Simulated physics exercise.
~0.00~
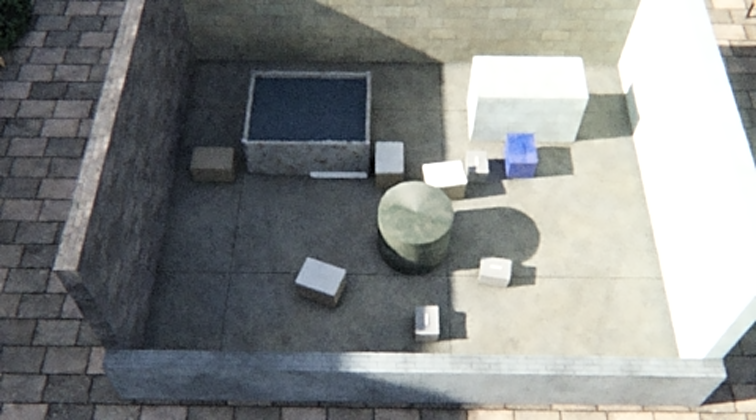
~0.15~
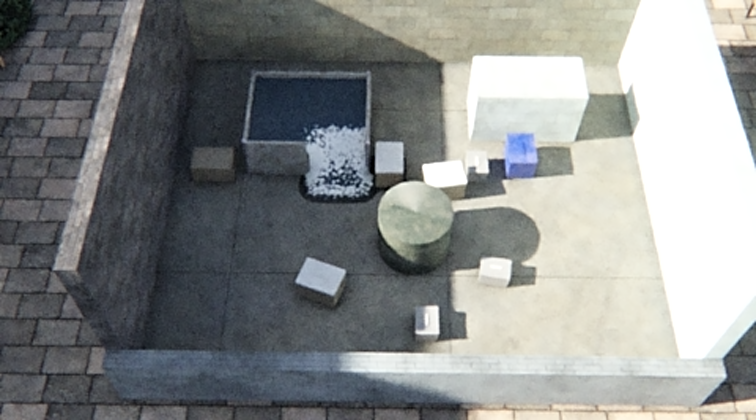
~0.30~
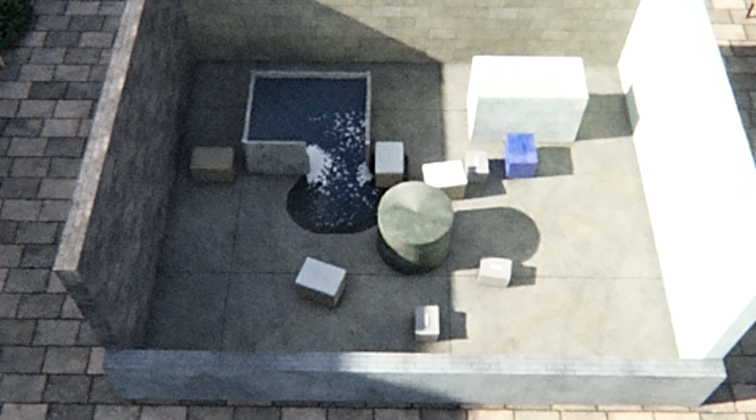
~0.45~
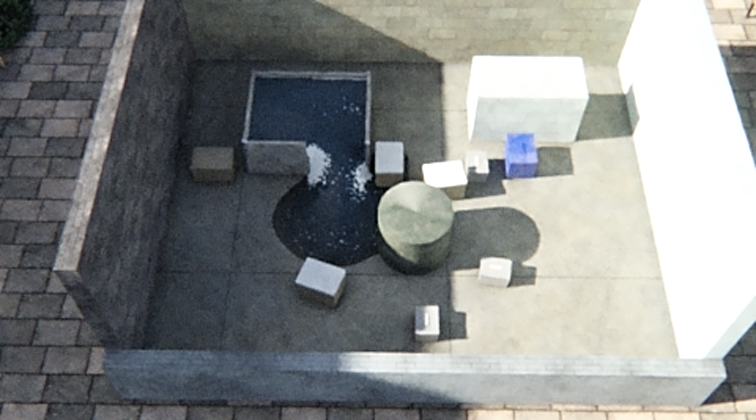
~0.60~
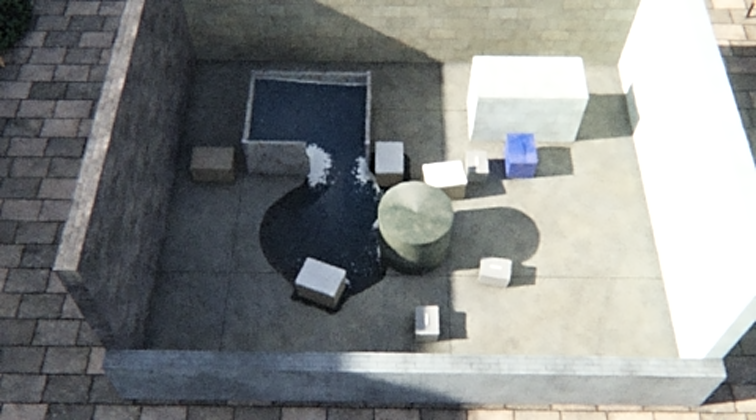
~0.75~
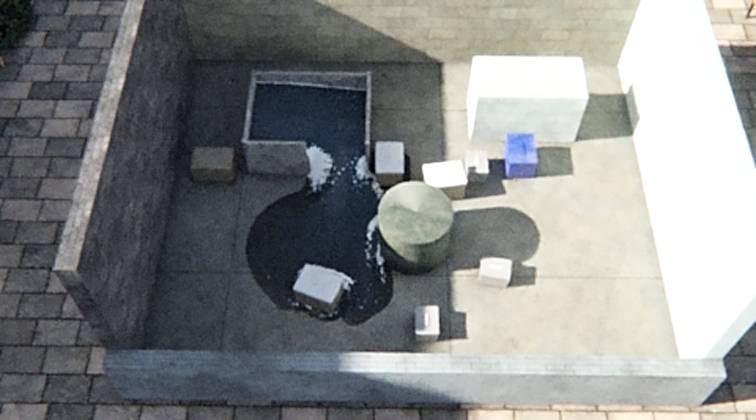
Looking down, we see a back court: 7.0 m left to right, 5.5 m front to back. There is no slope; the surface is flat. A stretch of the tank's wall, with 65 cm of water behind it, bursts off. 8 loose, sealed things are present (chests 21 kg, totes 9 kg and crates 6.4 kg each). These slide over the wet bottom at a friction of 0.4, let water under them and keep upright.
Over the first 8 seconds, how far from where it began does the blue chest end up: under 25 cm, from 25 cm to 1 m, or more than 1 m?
Steady.
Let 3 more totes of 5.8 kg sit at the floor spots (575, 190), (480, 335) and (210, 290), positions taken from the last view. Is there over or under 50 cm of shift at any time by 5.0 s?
Spot by spot, in turn: Falls short, exceeds it, exceeds it.
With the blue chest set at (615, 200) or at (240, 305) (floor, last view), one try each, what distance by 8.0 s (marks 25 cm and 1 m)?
First it remains in place, then it is swept away.
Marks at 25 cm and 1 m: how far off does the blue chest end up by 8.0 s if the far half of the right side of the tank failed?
From there, the blue chest gets moved partway.
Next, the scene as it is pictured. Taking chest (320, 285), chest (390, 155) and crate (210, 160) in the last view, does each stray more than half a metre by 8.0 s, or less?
Results in listed order: Exceeds / falls short / exceeds.
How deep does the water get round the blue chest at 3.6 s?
Close to 1 centimetres.
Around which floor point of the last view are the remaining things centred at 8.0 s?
About (409, 188).
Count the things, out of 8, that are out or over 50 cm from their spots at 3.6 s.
2.
After 1.6 s the blue chest is near (522, 148), 0.0 m from its start, aground; 0 afloat.
After 3.6 s the blue chest is near (522, 148), 0.0 m from its start, aground; 1 afloat.
After 5.6 s the blue chest is near (522, 148), 0.0 m from its start, aground; 1 afloat.
After 8.0 s the blue chest is near (522, 148), 0.0 m from its start, aground; 0 afloat.
